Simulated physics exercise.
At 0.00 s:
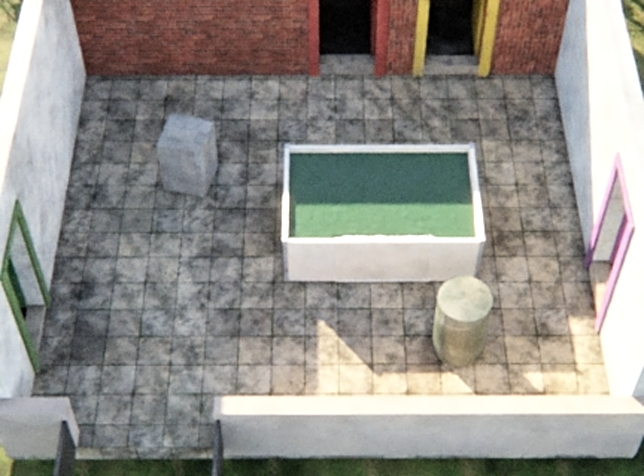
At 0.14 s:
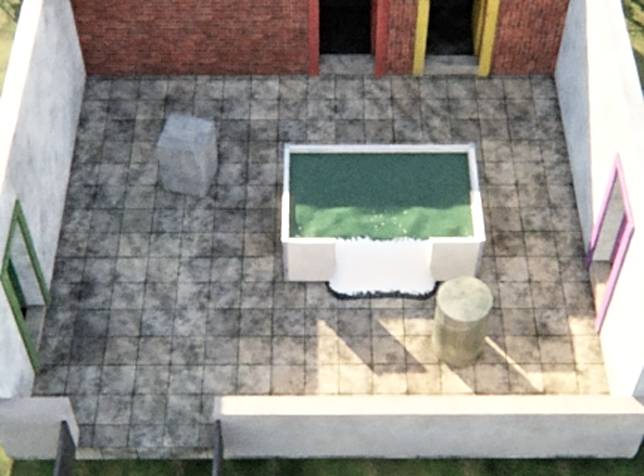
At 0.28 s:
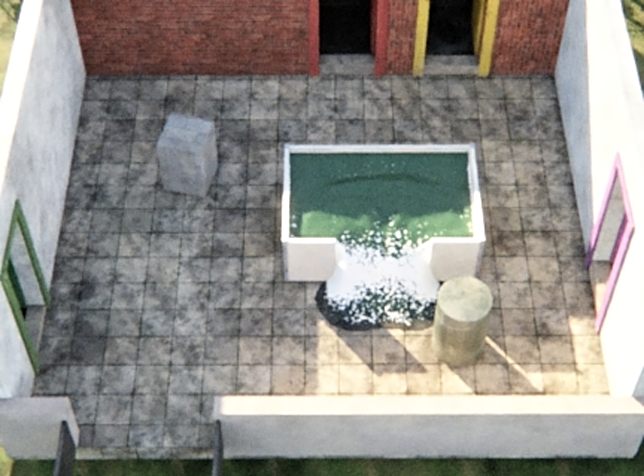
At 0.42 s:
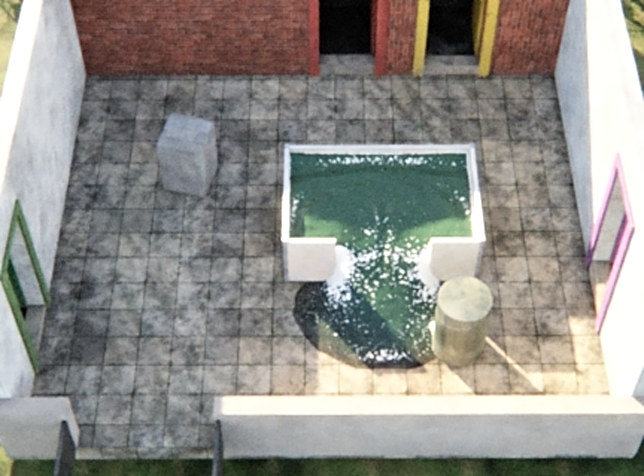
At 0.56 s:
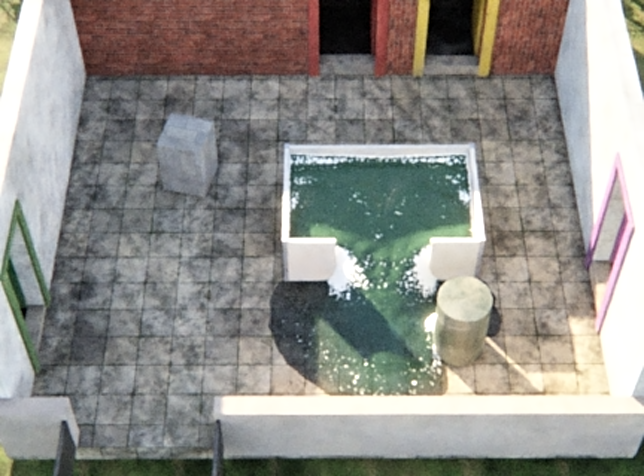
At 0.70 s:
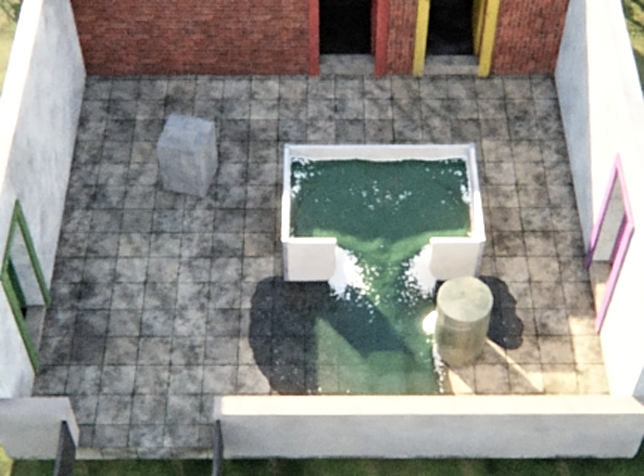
White rectangular tank of green water bursting open at its front side, water gushing out and spreading across grey courtyard paving around a stone cylinder.
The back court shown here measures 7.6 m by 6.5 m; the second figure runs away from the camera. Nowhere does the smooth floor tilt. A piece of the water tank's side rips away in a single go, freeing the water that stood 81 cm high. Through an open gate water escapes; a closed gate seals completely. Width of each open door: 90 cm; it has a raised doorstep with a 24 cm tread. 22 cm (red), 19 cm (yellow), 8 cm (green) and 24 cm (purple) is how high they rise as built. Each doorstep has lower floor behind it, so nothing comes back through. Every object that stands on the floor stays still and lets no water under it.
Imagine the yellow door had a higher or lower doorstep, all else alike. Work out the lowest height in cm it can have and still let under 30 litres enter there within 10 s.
The lowest such height is roughly 8 cm.
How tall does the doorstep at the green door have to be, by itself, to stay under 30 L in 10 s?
For green, a step near 14.0 cm.
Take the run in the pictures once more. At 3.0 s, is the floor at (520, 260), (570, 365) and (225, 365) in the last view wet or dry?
In the order asked: Soaked, soaked, soaked.
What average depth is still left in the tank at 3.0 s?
Close to 30 cm deep on average.
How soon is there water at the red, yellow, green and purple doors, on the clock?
It gets to red after 6.0 s, yellow after 5.0 s, green after 2.6 s and purple after 1.6 s.
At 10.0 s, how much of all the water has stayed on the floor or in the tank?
Remaining share: Around 86 %.
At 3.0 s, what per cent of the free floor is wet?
Approximately 40 % of it.
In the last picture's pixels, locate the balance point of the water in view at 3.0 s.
My guess is close to (368, 313).
After 1.4 s water covers 20 % of the floor, deepest (55 cm) near (405, 429); it has not reached the yellow door.
After 3.0 s water covers 40 % of the floor, deepest (31 cm) near (390, 417); it has not reached the yellow door.
After 10.0 s water covers 95 % of the floor, deepest (12 cm) near (298, 75); 8 cm at the yellow door, 0 litres in over its 19 cm doorstep.
At the yellow door as built, the water arrived by 4.9 s and peaked near 14 cm at 5.6 s.
Run again over the same 10 s with other heights there, 40 litres in over 7 cm, 13 litres over 9.5 cm. The limit of 30 litres is kept from about 8 cm up.
